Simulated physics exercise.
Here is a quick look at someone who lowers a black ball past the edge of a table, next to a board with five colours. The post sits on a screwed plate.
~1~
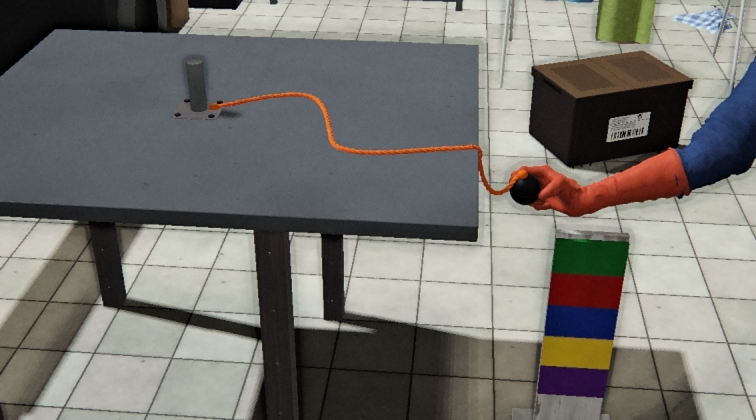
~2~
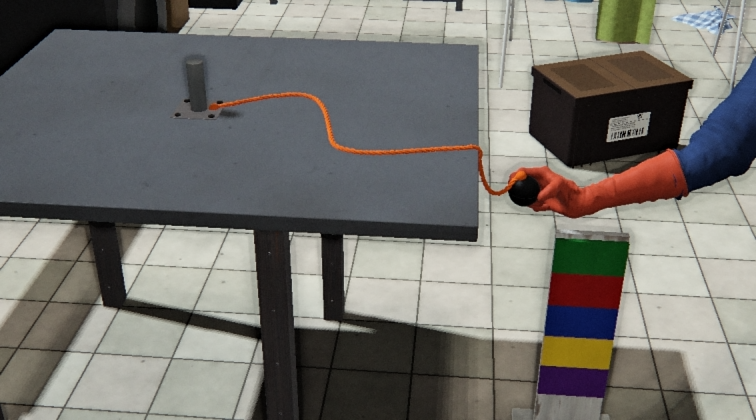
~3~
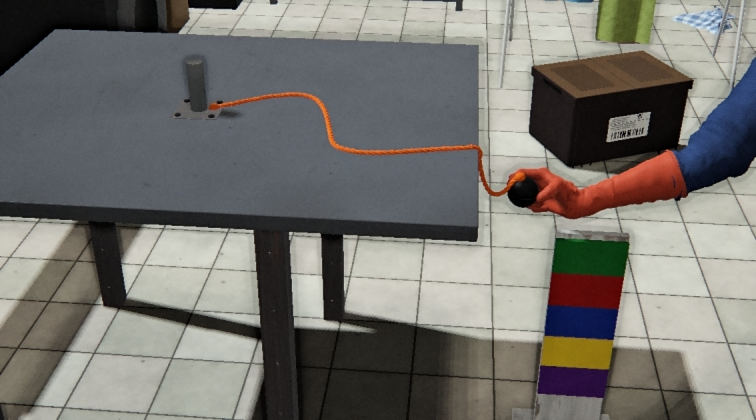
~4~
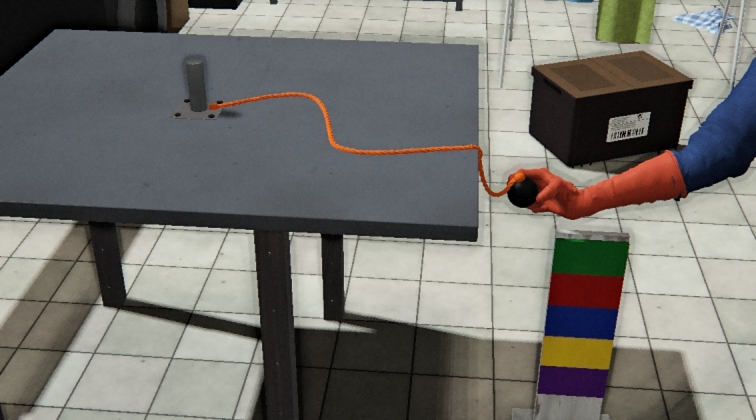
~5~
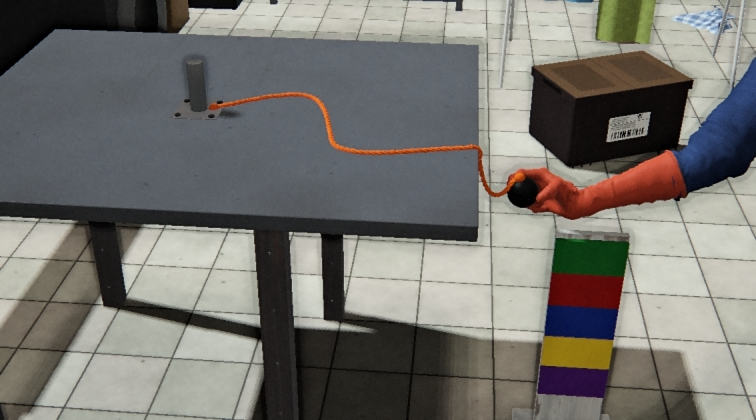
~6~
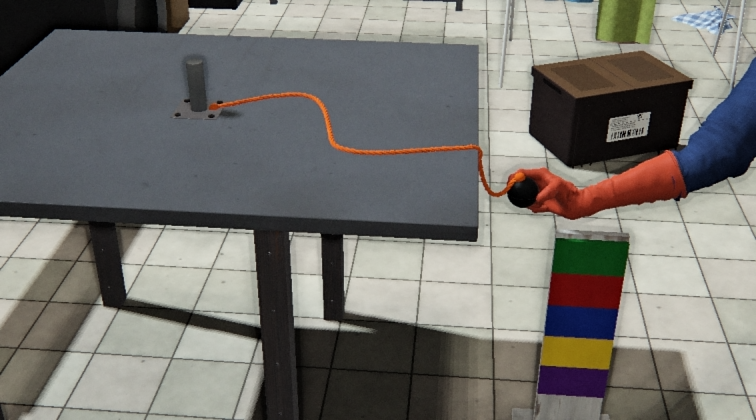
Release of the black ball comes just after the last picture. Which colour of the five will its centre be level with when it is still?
Its centre will be level with blue.
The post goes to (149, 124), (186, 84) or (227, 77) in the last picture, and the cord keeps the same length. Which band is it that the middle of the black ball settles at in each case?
First try: Red; second try: Red; third try: Blue.
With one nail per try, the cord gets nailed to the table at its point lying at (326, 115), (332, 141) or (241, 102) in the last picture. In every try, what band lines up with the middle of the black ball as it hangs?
One try after another: Red, then green, then blue.
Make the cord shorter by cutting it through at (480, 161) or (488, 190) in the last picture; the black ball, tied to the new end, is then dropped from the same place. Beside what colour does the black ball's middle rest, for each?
Try by try: Green; red.
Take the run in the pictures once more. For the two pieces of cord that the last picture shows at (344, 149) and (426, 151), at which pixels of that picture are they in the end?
(446, 126) and (480, 174).
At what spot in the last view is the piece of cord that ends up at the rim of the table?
Roughly (377, 153).
A little later, ball near (436, 266); level with red.
Next, ball near (494, 300); level with blue.
When it is over, ball near (480, 305); level with blue. Its middle rests at the blue band.
